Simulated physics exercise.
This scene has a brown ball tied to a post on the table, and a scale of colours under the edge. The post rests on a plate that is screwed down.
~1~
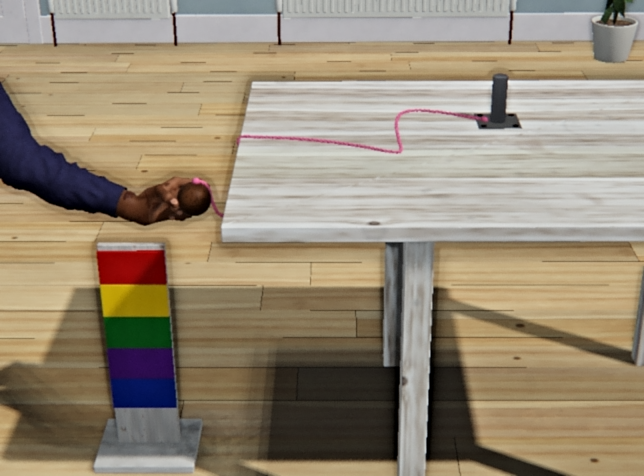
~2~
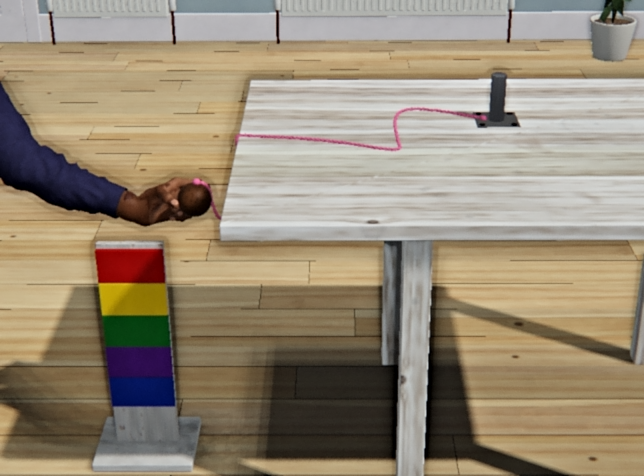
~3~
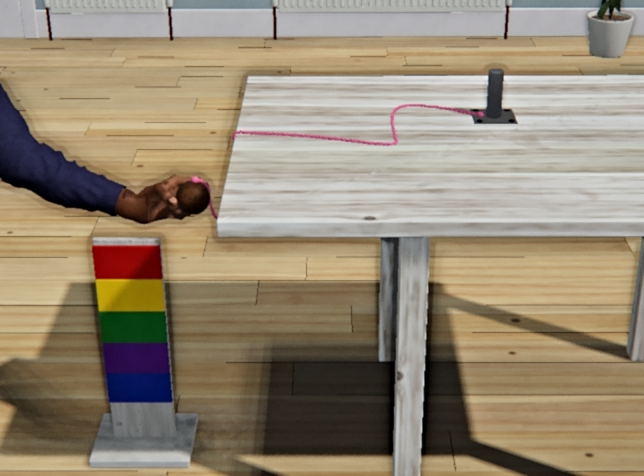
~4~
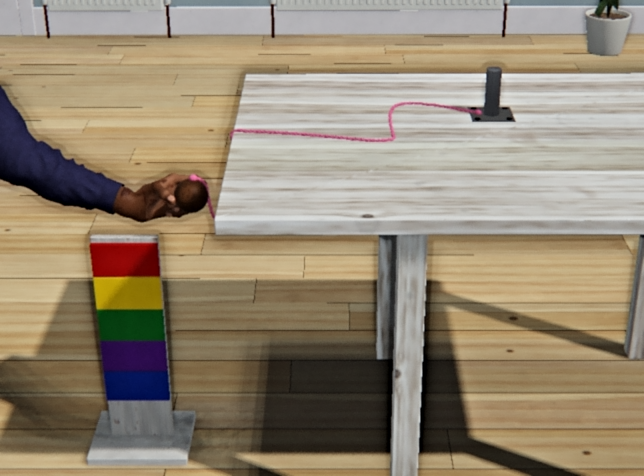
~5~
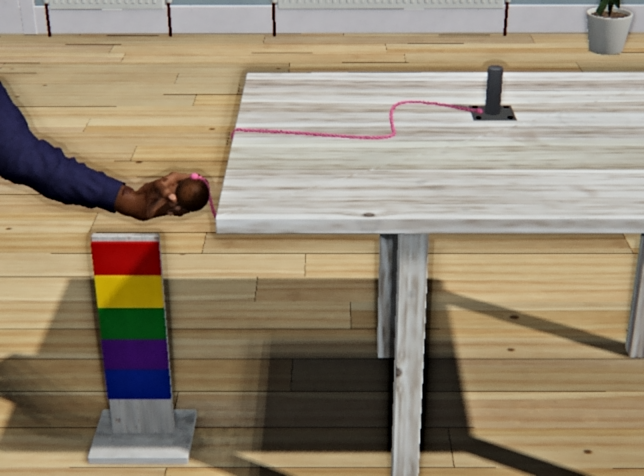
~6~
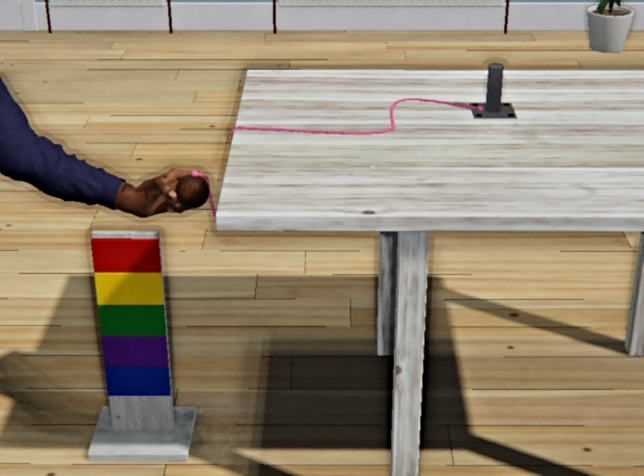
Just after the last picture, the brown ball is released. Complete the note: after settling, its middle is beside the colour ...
... Blue.
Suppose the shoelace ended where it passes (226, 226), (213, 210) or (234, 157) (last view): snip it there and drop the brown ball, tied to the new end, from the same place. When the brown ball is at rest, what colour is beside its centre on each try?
It would be green; purple; red.
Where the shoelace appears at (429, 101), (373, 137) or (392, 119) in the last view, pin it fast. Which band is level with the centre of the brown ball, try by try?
Going through the tries in order, you get blue, yellow and purple.
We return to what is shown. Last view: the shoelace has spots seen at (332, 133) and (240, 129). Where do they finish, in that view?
Final spots: (251, 110), then (242, 183).
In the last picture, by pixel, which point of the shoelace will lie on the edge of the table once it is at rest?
It's the bit near (320, 132).
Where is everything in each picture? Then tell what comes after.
In the first frame, brown ball (194, 199); red (131, 269); yellow (135, 302); green (138, 333); purple (141, 364); blue (144, 394).
In the second frame, brown ball (194, 200); shoelace through (443, 112) (395, 126) (371, 147) (282, 137) (235, 184).
In the third frame, brown ball (193, 198).
In the fourth frame, brown ball (191, 196); shoelace through (438, 106) (390, 120) (354, 139) (263, 132) (229, 191).
In the fifth frame, brown ball (192, 195).
In the sixth frame, brown ball (192, 192); shoelace through (439, 102) (392, 116) (339, 133) (246, 128) (233, 206).
Soon after, ball near (203, 362); level with purple.
Then, ball near (272, 340); level with blue.
Further on, ball near (236, 345); level with blue.
At rest, ball near (252, 349); level with blue. Its centre hangs level with the blue band.
